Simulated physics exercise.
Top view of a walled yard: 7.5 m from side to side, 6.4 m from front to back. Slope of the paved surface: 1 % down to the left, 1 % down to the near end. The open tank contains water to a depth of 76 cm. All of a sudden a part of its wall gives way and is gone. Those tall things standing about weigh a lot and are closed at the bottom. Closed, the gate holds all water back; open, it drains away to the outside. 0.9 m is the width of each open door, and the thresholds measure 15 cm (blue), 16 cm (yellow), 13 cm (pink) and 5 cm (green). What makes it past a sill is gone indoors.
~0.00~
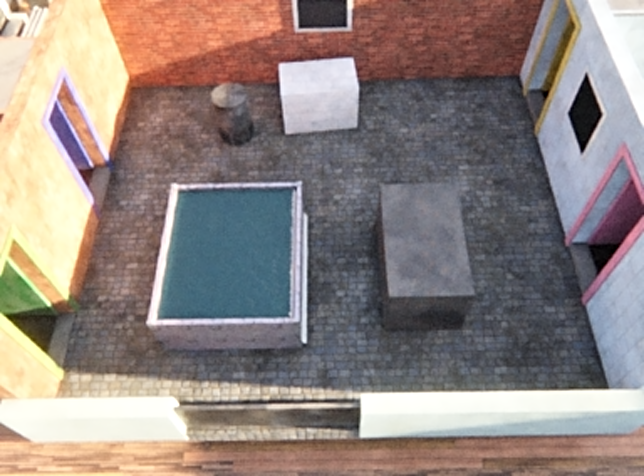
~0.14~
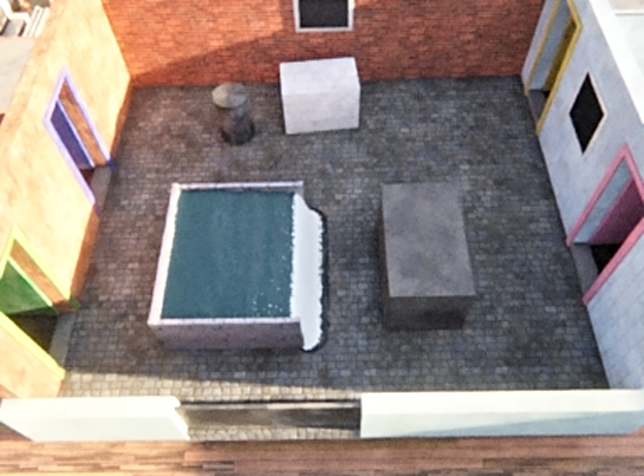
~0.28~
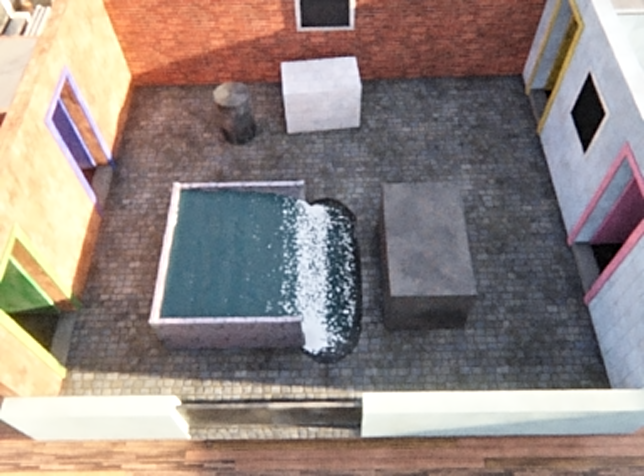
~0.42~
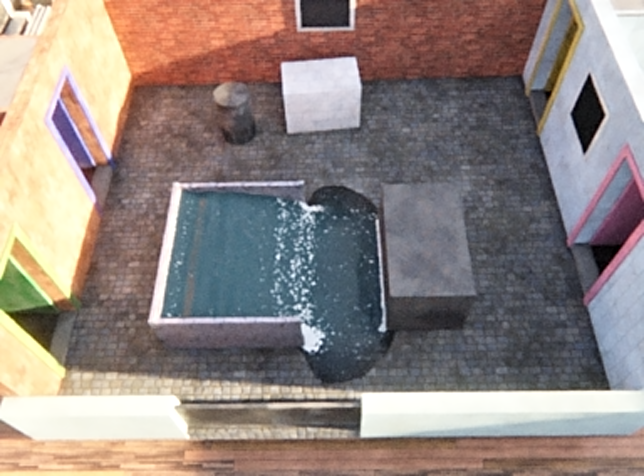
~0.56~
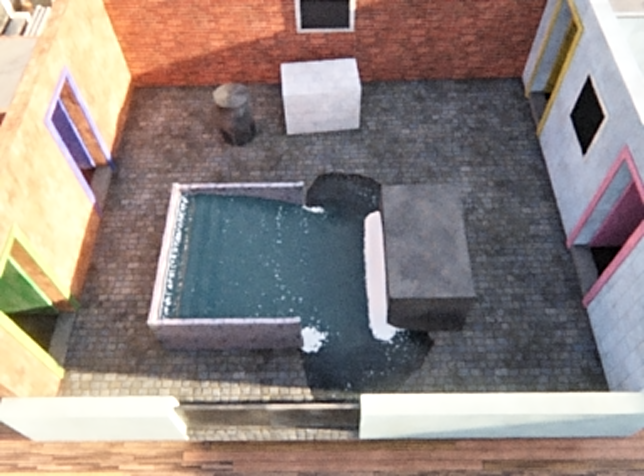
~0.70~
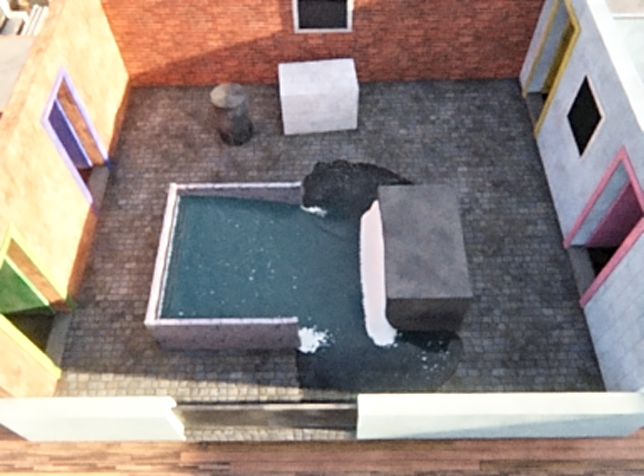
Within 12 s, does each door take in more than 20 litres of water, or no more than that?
In that time the blue door takes in no more, the yellow door takes in no more, the pink door takes in no more, the green door takes in more.
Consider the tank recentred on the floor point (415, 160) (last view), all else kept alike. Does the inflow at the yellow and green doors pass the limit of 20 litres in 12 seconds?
Then: Yellow above, green past it.
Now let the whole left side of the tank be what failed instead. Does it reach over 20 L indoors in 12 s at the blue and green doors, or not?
Then: Blue over, green over.
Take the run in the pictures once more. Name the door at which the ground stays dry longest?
I'd say the blue one.
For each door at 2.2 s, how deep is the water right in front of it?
Centimetres: Blue 0 / yellow 9 / pink 0 / green 0.
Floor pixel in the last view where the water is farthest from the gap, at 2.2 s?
Location: Approx. (496, 81) in the last view.
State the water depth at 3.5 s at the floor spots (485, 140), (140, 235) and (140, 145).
Approximately 2, 0 and 0 centimetres, going through them in turn.
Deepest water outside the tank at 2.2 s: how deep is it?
Max depth: About 40 centimetres.
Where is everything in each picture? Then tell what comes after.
The open tank at (231, 251) is whole and still, 76 cm deep, in the first picture.
Water pours out at (299, 266) and has run 1.2 m, to (308, 211); typically 10 cm deep outside, 76 cm at the open tank's back, in the second picture.
Water pours out at (301, 268) and has run 1.4 m, to (331, 204); typically 14 cm deep outside, 76 cm at the open tank's back, in the third picture.
The front is at (363, 368), 1.7 m from the gap at (300, 269); 3.3 m2 of floor is under water; 72 cm left at the back of the open tank, in the fourth picture.
Water pours out at (300, 271) and has run 2.1 m, to (390, 386); typically 13 cm deep outside, 64 cm at the open tank's back, in the fifth picture.
Water pours out at (297, 271) and has run 2.6 m, to (454, 356); typically 7 cm deep outside, 65 cm at the open tank's back, in the sixth picture.
After 1.4 s water covers 25 % of the floor and is deepest (53 cm) near (352, 282); blue door not reached, yellow door not reached, pink door not reached, green door not reached.
After 2.2 s water covers 50 % of the floor and is deepest (40 cm) near (357, 400); blue door not reached, yellow door 9 cm at the sill, 0 L in, pink door not reached, green door not reached.
After 3.5 s water covers 70 % of the floor and is deepest (24 cm) near (590, 411); blue door not reached, yellow door 17 cm at the sill, 1 L in, pink door 12 cm at the sill, 0 L in, green door 10 cm at the sill, 6 L in.
After 7.0 s water covers 95 % of the floor and is deepest (14 cm) near (347, 148); blue door 6 cm at the sill, 0 L in, yellow door 6 cm at the sill, 2 L in, pink door 5 cm at the sill, 0 L in, green door 9 cm at the sill, 85 L in.
After 12.0 s water covers 100 % of the floor and is deepest (16 cm) near (141, 416); blue door 11 cm at the sill, 6 L in, yellow door 4 cm at the sill, 2 L in, pink door 6 cm at the sill, 0 L in, green door 13 cm at the sill, 133 L in.
